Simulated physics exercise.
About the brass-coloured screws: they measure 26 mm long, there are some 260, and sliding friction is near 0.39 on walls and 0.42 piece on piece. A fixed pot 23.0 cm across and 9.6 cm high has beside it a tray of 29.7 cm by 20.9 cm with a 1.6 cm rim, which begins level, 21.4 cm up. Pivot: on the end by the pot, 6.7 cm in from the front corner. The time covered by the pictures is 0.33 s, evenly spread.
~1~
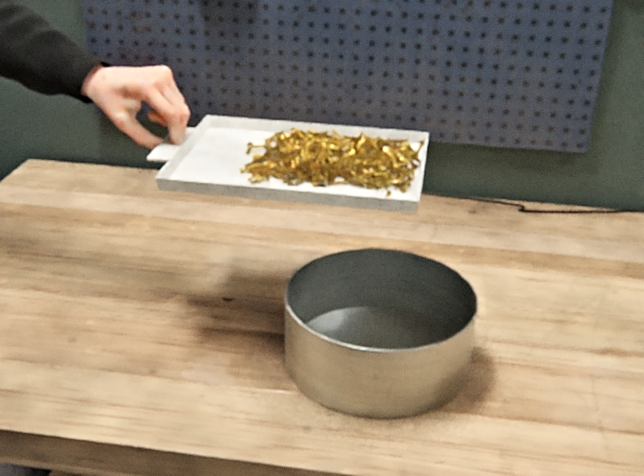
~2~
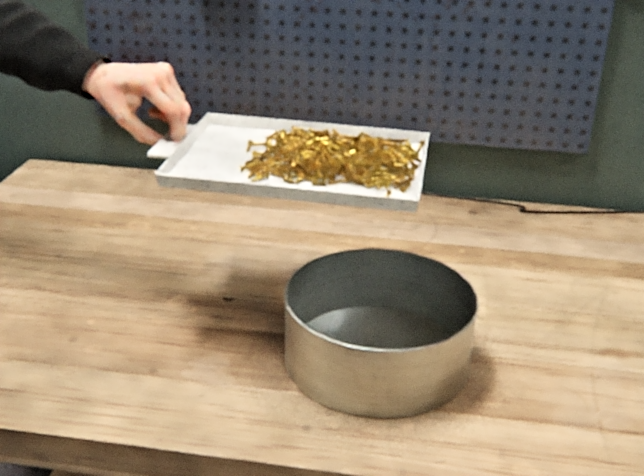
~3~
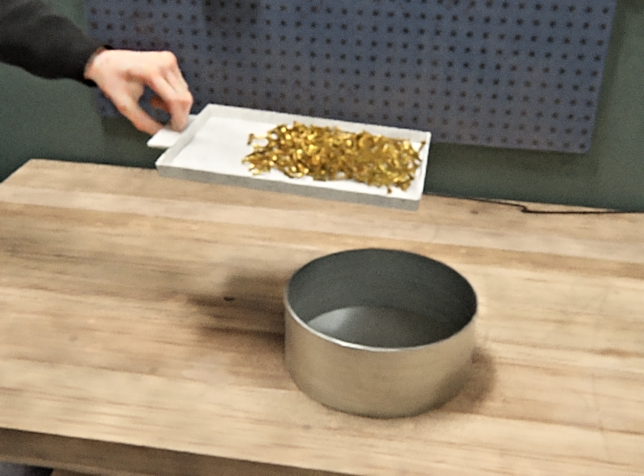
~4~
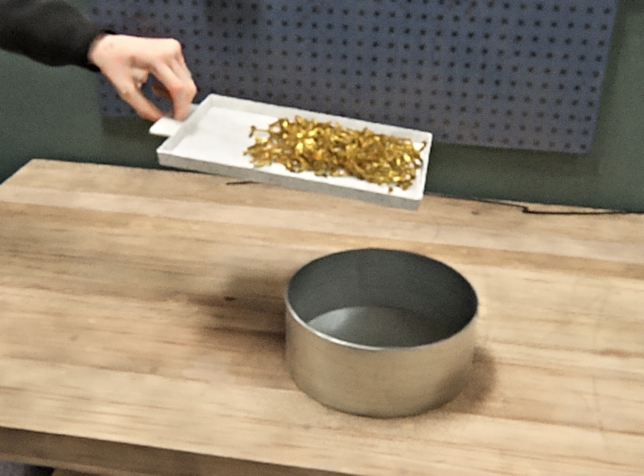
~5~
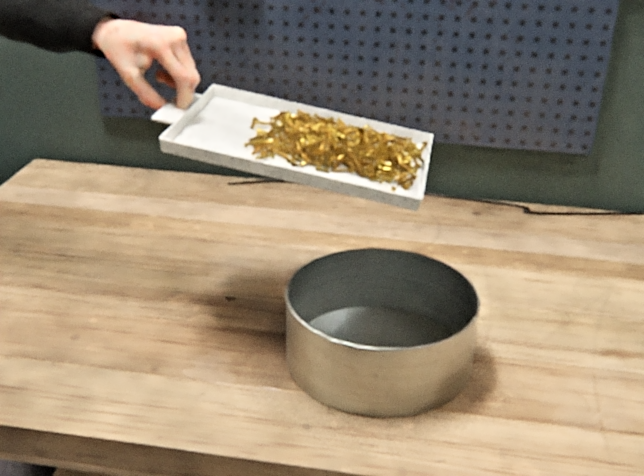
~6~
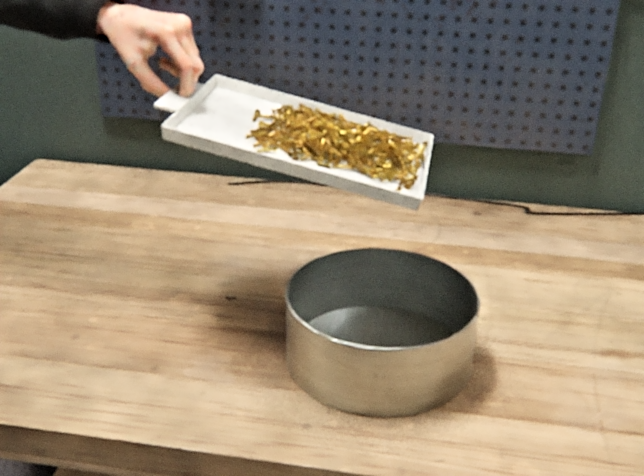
A hand in a dark sleeve, at the upper left, grips a white tray by its handle and gradually raises that end, so the tray slopes down to the right while the brass-coloured pieces keep their place on it. Below sits an empty round metal pot, grey inside. The steady view looks down on a wooden workbench before a blue pegboard and green wall.
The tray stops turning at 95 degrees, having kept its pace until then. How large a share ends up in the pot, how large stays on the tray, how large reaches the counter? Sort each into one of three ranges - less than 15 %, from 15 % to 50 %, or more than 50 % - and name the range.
Ranges: Pot: From 15 % to 50 %; tray: Less than 15 %; counter: More than 50 %.
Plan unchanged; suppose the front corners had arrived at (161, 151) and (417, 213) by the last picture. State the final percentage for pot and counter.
Per cent by place - pot 100, counter 0.
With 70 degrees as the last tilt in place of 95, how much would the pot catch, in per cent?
About 20 in a hundred would end up in the pot.
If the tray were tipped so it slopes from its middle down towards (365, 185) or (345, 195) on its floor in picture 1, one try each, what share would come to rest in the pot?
I'd put it at about 95 per cent for the first tilt and about 100 per cent for the second.
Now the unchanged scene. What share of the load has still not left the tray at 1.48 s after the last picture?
It works out to near 35 per cent of the load.
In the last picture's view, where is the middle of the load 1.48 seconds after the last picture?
Estimated centre of load: Around (441, 247).
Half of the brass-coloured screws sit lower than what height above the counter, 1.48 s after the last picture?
The halfway line is at about 10 cm.
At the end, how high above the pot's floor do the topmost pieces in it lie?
I'd say near 1.5 centimetres.
Then, 0.89 s after the last picture, tilt 50 degrees; the tray holds 100 %, the pot 0 %.
Then, 1.48 s after the last picture, tilt 76 degrees; the tray holds 35 %, the pot 15 %.
Then, 2.13 s after the last picture, tilt 95 degrees; the tray holds 0 %, the pot 30 %.
In the end, pot 35 %, tray 0 %, counter 65 %.
